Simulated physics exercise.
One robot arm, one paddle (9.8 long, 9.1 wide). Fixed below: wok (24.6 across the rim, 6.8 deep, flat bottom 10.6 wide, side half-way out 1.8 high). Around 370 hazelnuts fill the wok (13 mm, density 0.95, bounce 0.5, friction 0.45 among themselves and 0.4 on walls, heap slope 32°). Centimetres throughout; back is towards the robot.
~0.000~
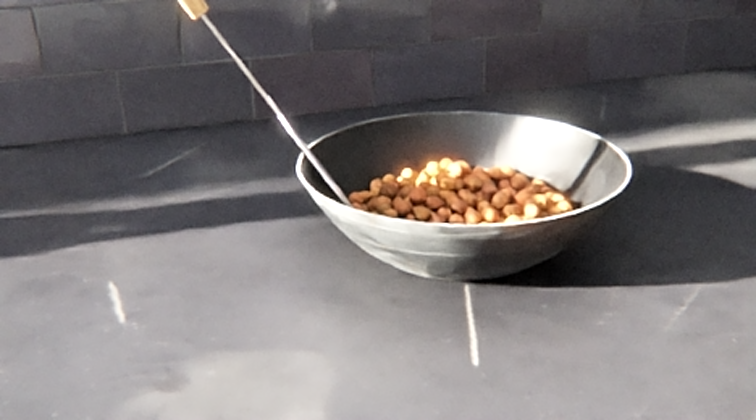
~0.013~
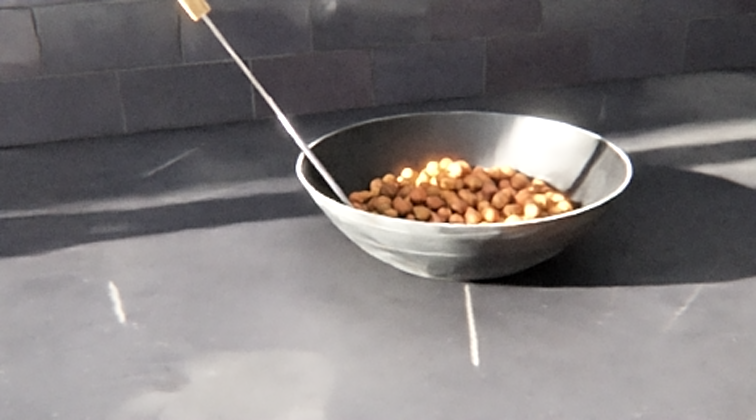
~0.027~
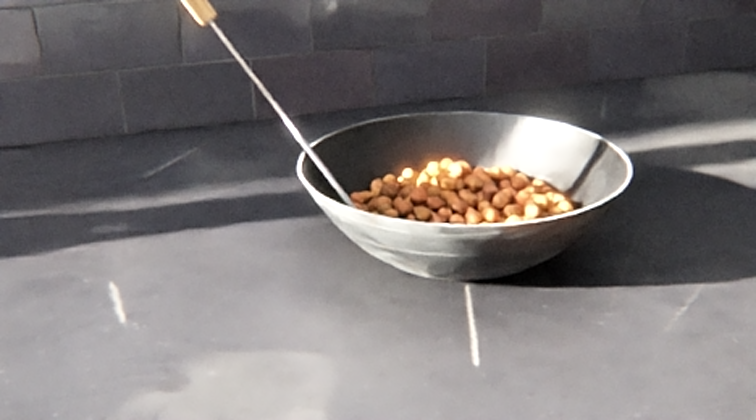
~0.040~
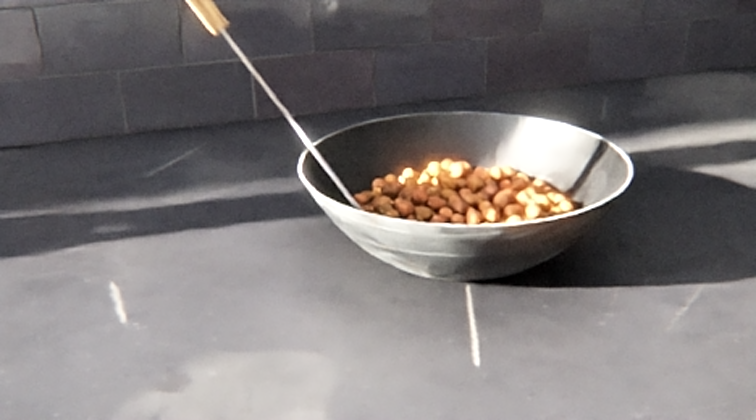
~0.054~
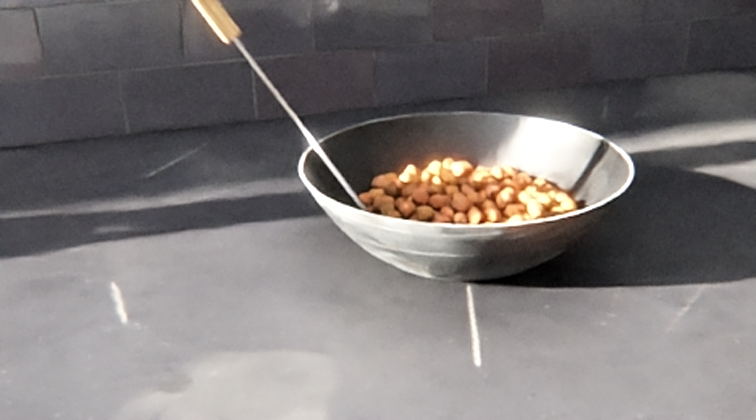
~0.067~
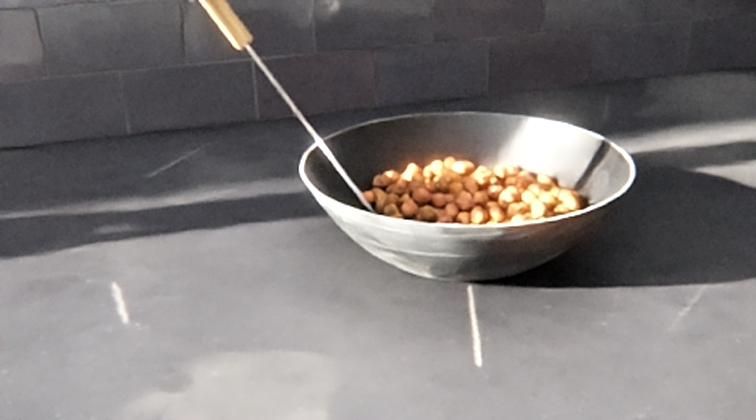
A thin metal rod with a light wooden handle, leaning into a metal bowl of brown nuts on a dark countertop, shifts slightly right and downward. Its lower end slides a little along the bowl's left side, and the nuts shift and rearrange slightly while the bowl stays almost still.
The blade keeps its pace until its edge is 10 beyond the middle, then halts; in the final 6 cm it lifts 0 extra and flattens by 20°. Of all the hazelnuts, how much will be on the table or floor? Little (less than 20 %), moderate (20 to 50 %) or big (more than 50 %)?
A moderate share, 20 to 50 %, ends on the table or floor.
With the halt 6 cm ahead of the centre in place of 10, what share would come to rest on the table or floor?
It would be near 5 per cent.
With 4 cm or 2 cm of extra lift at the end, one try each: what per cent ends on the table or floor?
About 40 and 45 per cent.
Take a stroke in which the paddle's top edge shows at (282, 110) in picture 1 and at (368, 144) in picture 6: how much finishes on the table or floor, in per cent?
Some 60 per cent.
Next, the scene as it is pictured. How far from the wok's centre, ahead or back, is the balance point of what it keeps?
Roughly 3.0 cm ahead.
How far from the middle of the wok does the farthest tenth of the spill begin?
Some 35 cm.
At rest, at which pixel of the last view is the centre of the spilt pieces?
At about (669, 193).
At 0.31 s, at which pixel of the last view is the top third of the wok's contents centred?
Near (558, 148).
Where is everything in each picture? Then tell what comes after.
In the first picture, paddle top edge at (278, 113), sloping 58°; upper third of the load around (465, 201), from x 355 to 570, top at y 165; 367 in the wok.
In the second picture, paddle top edge at (279, 114), sloping 58°; upper third of the load around (465, 201), from x 355 to 570, top at y 165.
In the third picture, paddle top edge at (285, 118), sloping 58°; upper third of the load around (465, 201), from x 355 to 575, top at y 165.
In the fourth picture, paddle top edge at (295, 125), sloping 58°; upper third of the load around (466, 201), from x 360 to 575, top at y 165.
In the fifth picture, paddle top edge at (306, 132), sloping 58°; upper third of the load around (467, 200), from x 360 to 575, top at y 165.
In the sixth picture, paddle top edge at (317, 138), sloping 58°; upper third of the load around (472, 199), from x 360 to 580, top at y 165; 367 in the wok.
By 0.19 s, sloping 58°, highest piece 6 above the table; 367 in the wok.
By 0.31 s, sloping 52°, highest piece 9 above the table; 365 in the wok, 2 on the blade or in flight.
By 0.56 s, sloping 38°, highest piece 9 above the table; 223 in the wok, 108 on the table or floor, 36 on the blade or in flight.
By 1.61 s, sloping 38°, highest piece 8 above the table; 220 in the wok, 147 on the table or floor.
Final count, 220 in the wok, 147 on the table or floor. That is 40 % on the table or floor.
